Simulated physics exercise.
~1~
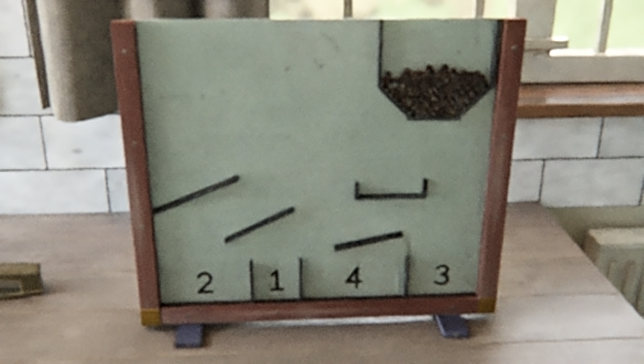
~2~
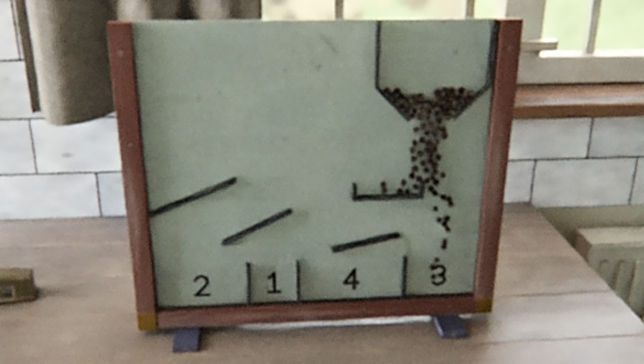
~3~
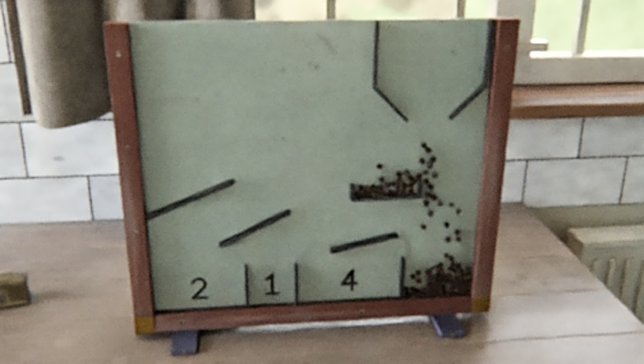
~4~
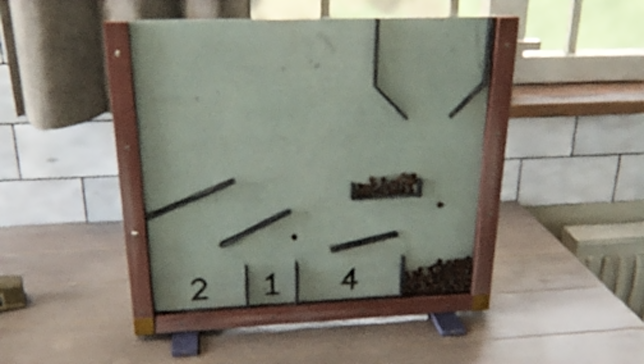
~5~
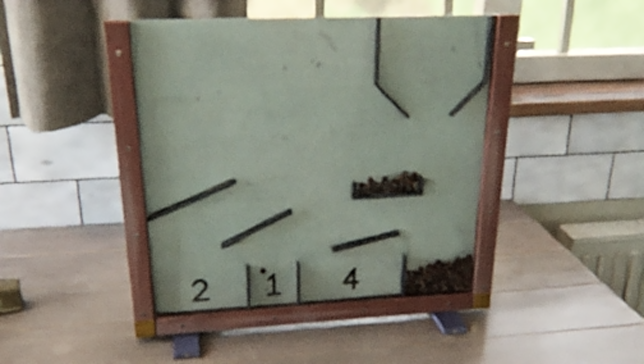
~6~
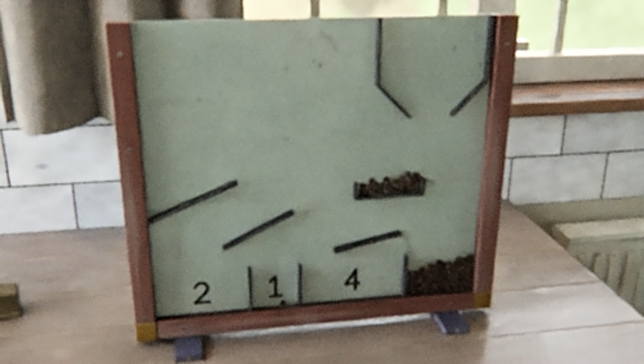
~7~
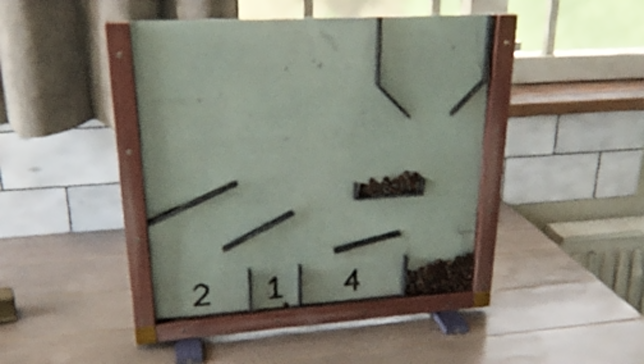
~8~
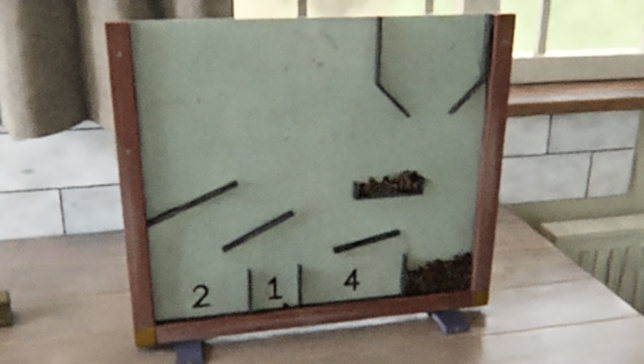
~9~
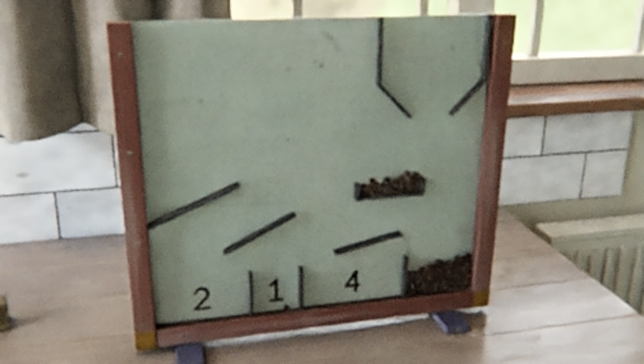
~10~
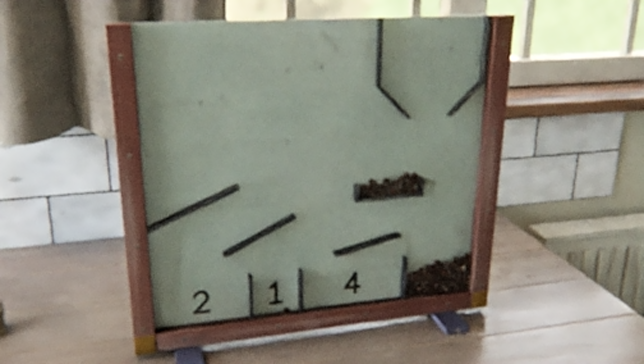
Dark beads pour from the hopper, mostly filling the rightmost bin while some stay on a ledge.
